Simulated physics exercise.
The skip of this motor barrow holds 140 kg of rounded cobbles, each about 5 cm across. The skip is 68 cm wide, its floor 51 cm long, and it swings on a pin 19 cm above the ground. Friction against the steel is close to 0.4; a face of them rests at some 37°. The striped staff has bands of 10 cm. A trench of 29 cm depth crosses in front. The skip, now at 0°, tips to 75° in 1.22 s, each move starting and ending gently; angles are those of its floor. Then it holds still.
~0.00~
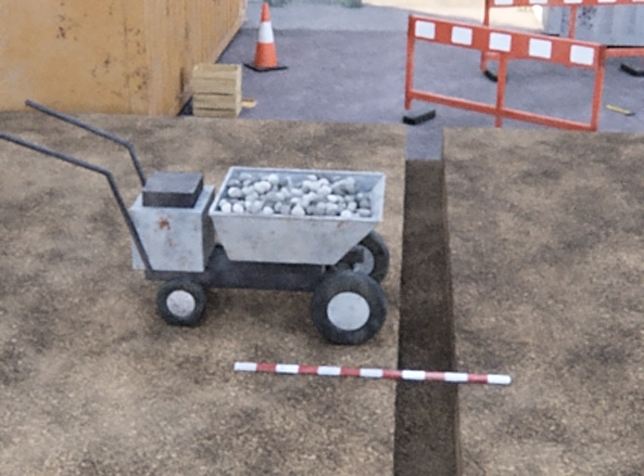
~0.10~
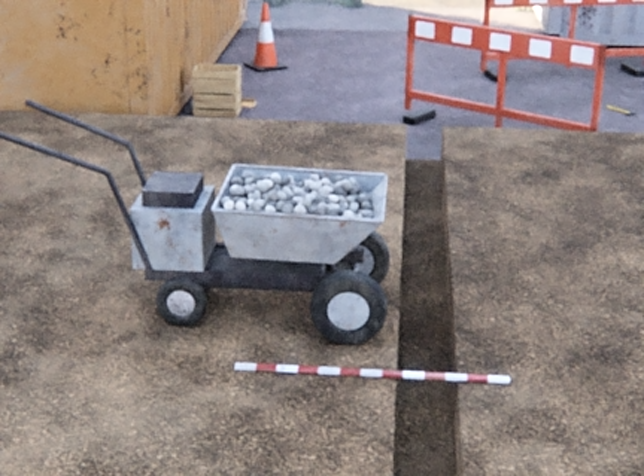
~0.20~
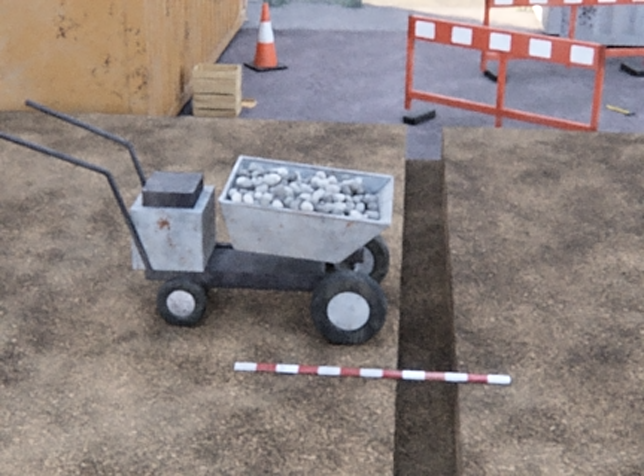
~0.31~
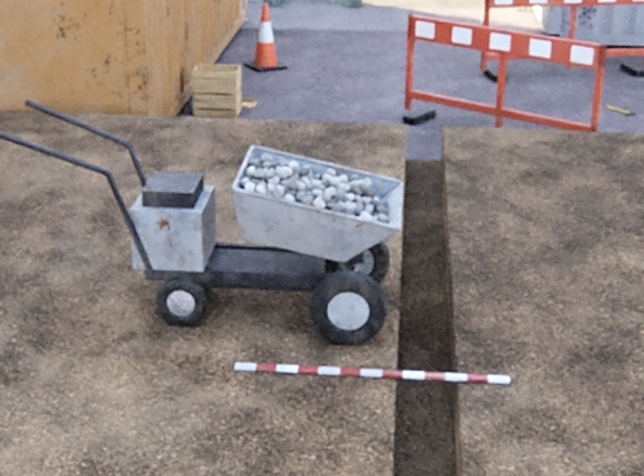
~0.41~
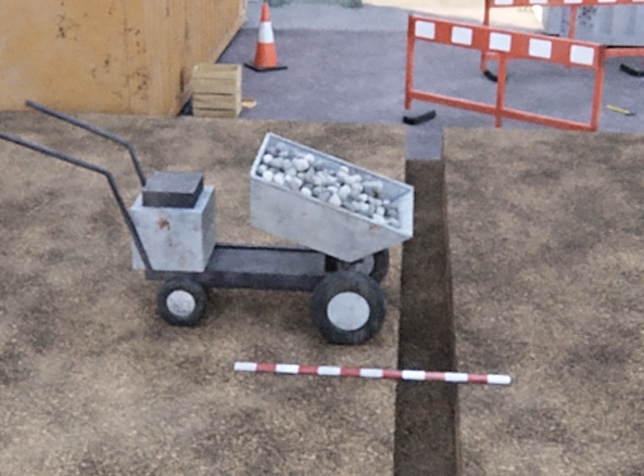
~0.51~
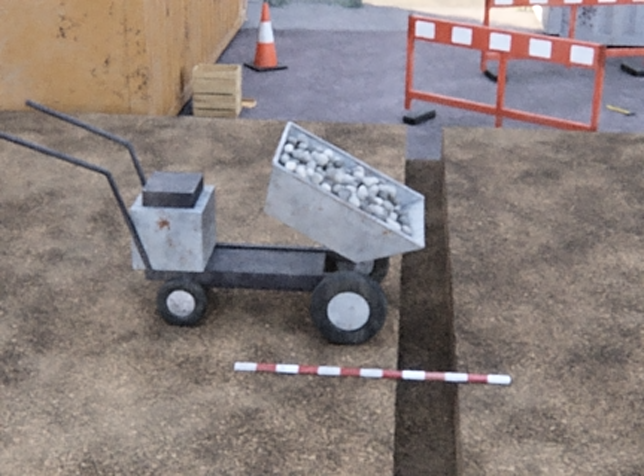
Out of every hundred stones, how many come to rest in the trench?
Some 16 per cent of it.
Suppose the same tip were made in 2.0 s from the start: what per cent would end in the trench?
It would be near 25 per cent.
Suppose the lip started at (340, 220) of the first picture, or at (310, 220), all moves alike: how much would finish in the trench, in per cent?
About 60 and 90 per cent.
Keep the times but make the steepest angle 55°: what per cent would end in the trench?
In that case some 20 per cent.
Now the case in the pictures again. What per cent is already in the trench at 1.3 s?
Some 0 per cent.
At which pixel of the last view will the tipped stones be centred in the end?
Near (508, 318).
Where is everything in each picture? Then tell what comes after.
In the first picture, lip at (380, 221), floor tilted 0°, highest stones at (298, 185).
In the second picture, the skip is at 1°, its lip at (383, 222); the top of the load is at (289, 183); the stones move at 0.2 m/s on average.
In the third picture, lip at (390, 224), floor tilted 6°, highest stones at (277, 176); the stones move at 0.5 m/s on average.
In the fourth picture, the skip is at 12°, its lip at (400, 229); the top of the load is at (271, 166); the stones move at 0.6 m/s on average.
In the fifth picture, the skip is at 20°, its lip at (411, 237); the top of the load is at (281, 156); the stones move at 0.7 m/s on average.
In the sixth picture, the skip is at 28°, its lip at (423, 247); the top of the load is at (297, 146); the stones move at 0.8 m/s on average.
After 0.9 s the floor is at 64°; 98 % in the skip, 1 % past the trench; the foremost stones are at (467, 275).
After 1.3 s the floor is at 75°; 36 % in the skip, 1 % in the trench, 63 % past the trench; the foremost stones are at (581, 336).
After 1.7 s the floor is at 75°; 8 % in the skip, 5 % in the trench, 88 % past the trench; the foremost stones are past the picture's edge.
After 3.6 s the floor is at 75°; 0 % in the skip, 16 % in the trench, 84 % past the trench; the foremost stones are past the picture's edge.
